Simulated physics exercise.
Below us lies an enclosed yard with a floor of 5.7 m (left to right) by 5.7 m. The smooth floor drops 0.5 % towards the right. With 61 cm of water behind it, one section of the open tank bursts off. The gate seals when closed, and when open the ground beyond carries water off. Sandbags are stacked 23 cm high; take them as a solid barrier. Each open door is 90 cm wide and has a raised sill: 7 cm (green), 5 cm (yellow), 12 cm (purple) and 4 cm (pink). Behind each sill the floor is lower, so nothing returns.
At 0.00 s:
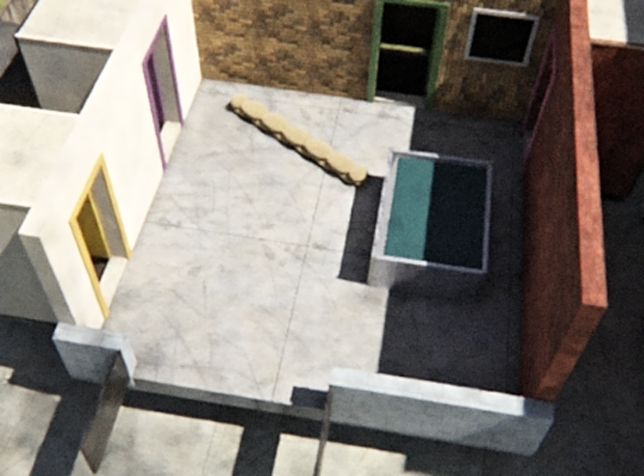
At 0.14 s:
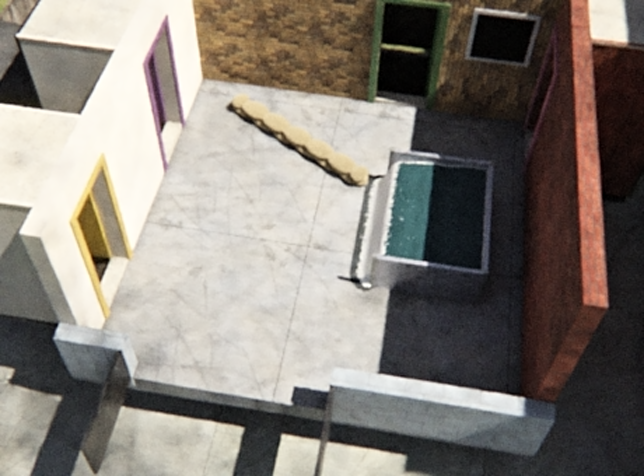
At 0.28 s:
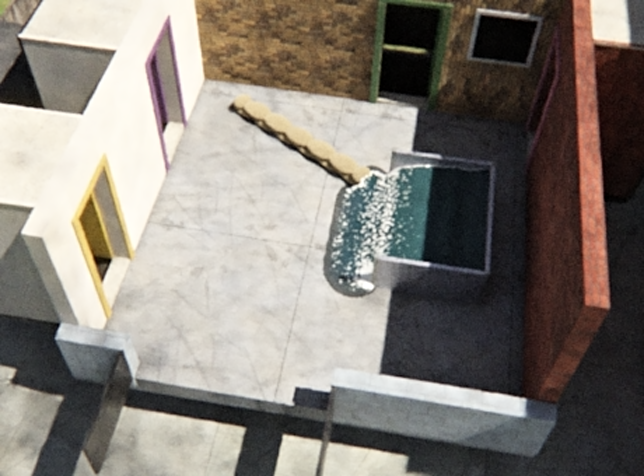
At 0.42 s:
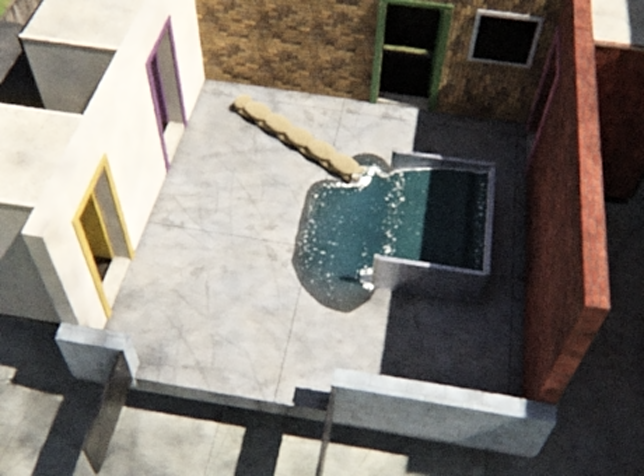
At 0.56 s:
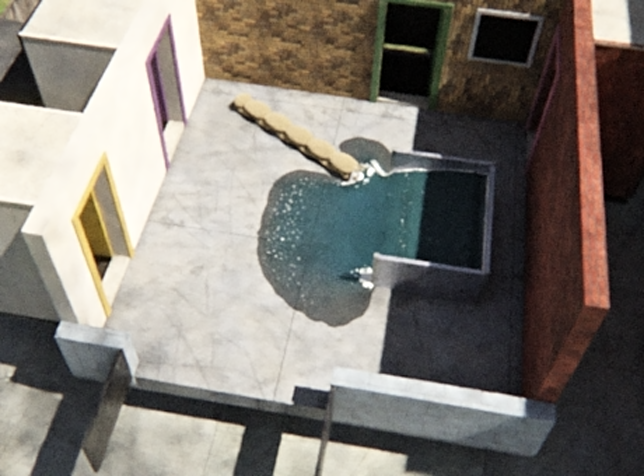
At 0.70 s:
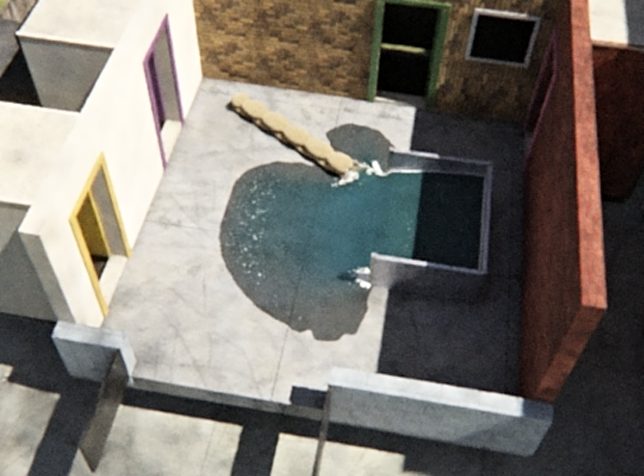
To begin with, still water fills an open tank on the right of an enclosed yard. The tank's left side then gives way and foaming water pours out past the end of the sandbag row, spreading leftward into a wide, rounded pool that also creeps behind the bags.
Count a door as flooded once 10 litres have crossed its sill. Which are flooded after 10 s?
Within that time: At the green door it does not reach the limit; at the yellow door it goes over the limit; at the purple door it goes over the limit; at the pink door it passes the limit.
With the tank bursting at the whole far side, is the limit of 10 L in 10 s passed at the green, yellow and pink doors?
Against that limit: Green past it, yellow not over, pink over.
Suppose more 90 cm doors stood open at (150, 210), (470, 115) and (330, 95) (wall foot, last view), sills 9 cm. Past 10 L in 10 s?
In that order: Over, not over, under.
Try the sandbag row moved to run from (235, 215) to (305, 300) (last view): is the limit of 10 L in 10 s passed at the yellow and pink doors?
Against that limit: Yellow not over, pink past it.
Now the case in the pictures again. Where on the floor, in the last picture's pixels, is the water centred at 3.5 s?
Around (260, 209).
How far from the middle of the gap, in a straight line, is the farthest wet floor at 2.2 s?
Some 4.6 m out.
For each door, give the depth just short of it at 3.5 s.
In cm: Green 4, yellow 13, purple 13, pink 1.
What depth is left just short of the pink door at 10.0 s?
Some 5.5 cm.
After 1.4 s water covers 50 % of the floor and is deepest (31 cm) near (152, 201); green door 5 cm at the sill, 0 L in, yellow door not reached, purple door 12 cm at the sill, 0 L in, pink door not reached.
After 2.2 s water covers 60 % of the floor and is deepest (26 cm) near (141, 228); green door 7 cm at the sill, 1 L in, yellow door 17 cm at the sill, 26 L in, purple door 21 cm at the sill, 15 L in, pink door not reached.
After 3.5 s water covers 60 % of the floor and is deepest (23 cm) near (199, 86); green door 4 cm at the sill, 2 L in, yellow door 13 cm at the sill, 83 L in, purple door 13 cm at the sill, 37 L in, pink door not reached.
After 6.0 s water covers 80 % of the floor and is deepest (9 cm) near (219, 119); green door 4 cm at the sill, 2 L in, yellow door 7 cm at the sill, 125 L in, purple door 8 cm at the sill, 39 L in, pink door 3 cm at the sill, 0 L in.
After 10.0 s water covers 90 % of the floor and is deepest (8 cm) near (483, 394); green door 1 cm at the sill, 2 L in, yellow door 3 cm at the sill, 128 L in, purple door 3 cm at the sill, 39 L in, pink door 6 cm at the sill, 37 L in.
